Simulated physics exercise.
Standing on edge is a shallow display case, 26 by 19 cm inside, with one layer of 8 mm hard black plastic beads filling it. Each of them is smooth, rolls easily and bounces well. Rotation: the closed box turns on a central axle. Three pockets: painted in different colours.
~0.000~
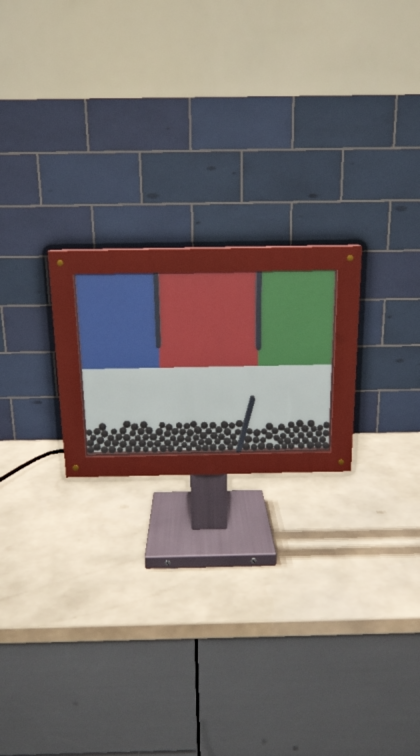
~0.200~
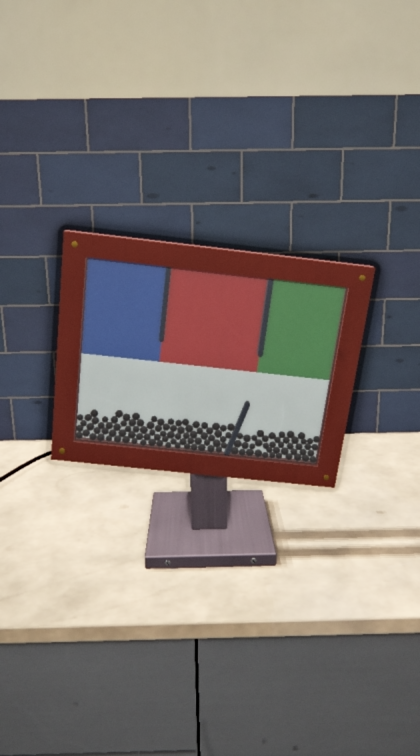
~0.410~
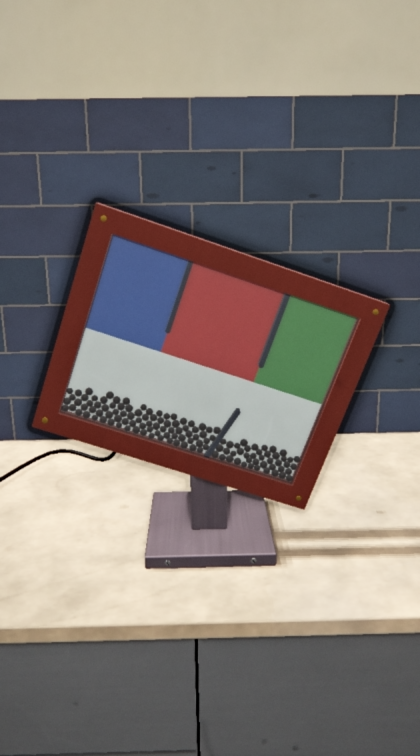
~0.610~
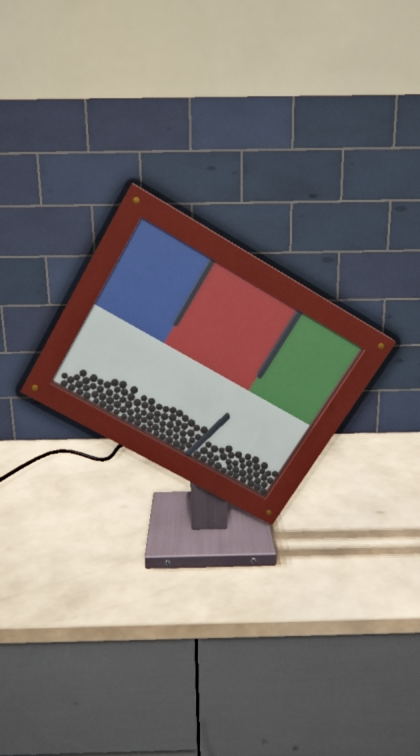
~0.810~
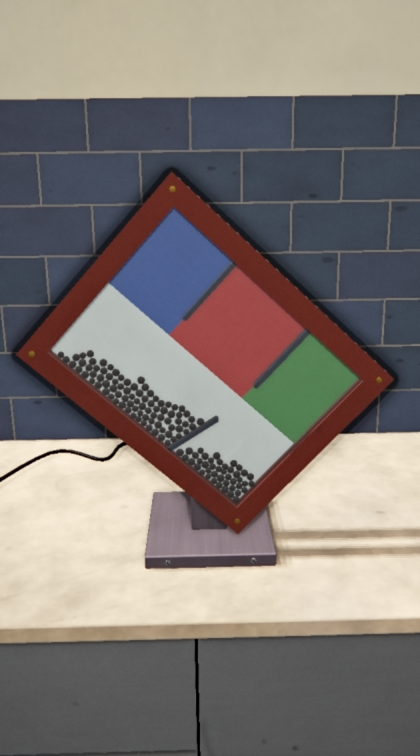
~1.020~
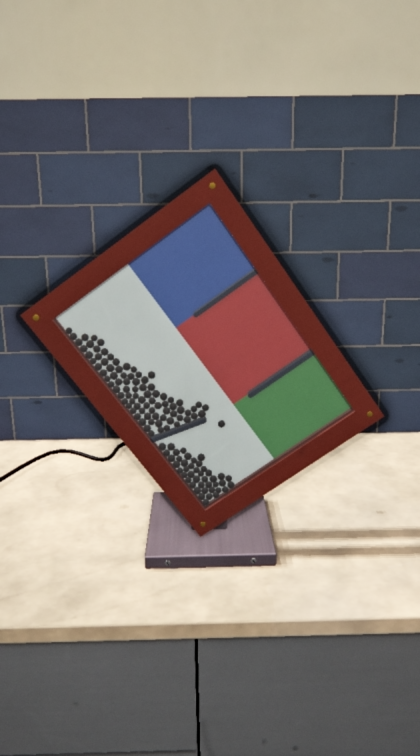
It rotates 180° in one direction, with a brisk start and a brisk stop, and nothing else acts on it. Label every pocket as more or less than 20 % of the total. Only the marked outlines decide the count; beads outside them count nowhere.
Red pocket: Less. Blue pocket: Less. Green pocket: More.
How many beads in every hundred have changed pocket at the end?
95 %.
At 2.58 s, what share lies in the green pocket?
Close to 70 % of the load.
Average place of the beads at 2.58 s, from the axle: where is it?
I'd put it near 8 centimetres to the left and 8 centimetres below.
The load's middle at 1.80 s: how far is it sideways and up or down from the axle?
3 cm left, 10 cm below.
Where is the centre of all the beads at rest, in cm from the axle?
About 9 cm left and 5 cm below.
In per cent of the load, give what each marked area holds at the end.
Final shares - red pocket: 5 %, blue pocket: 0 %, green pocket: 90 %.
By 1.80 s, it stands 100° clockwise; the beads' middle is 3 cm left of and 10 cm below the centre; green 40 %.
By 2.58 s, it stands 146° clockwise; the beads' middle is 8 cm left of and 8 cm below the centre; green 70 %.
By 3.24 s, it stands 180° clockwise; the beads' middle is 10 cm left of and 4 cm below the centre; green 85 %.
Settled by 4.8 s, it stands 180° clockwise; red 5 %, blue 0 %, green 90 %, elsewhere 5 %.
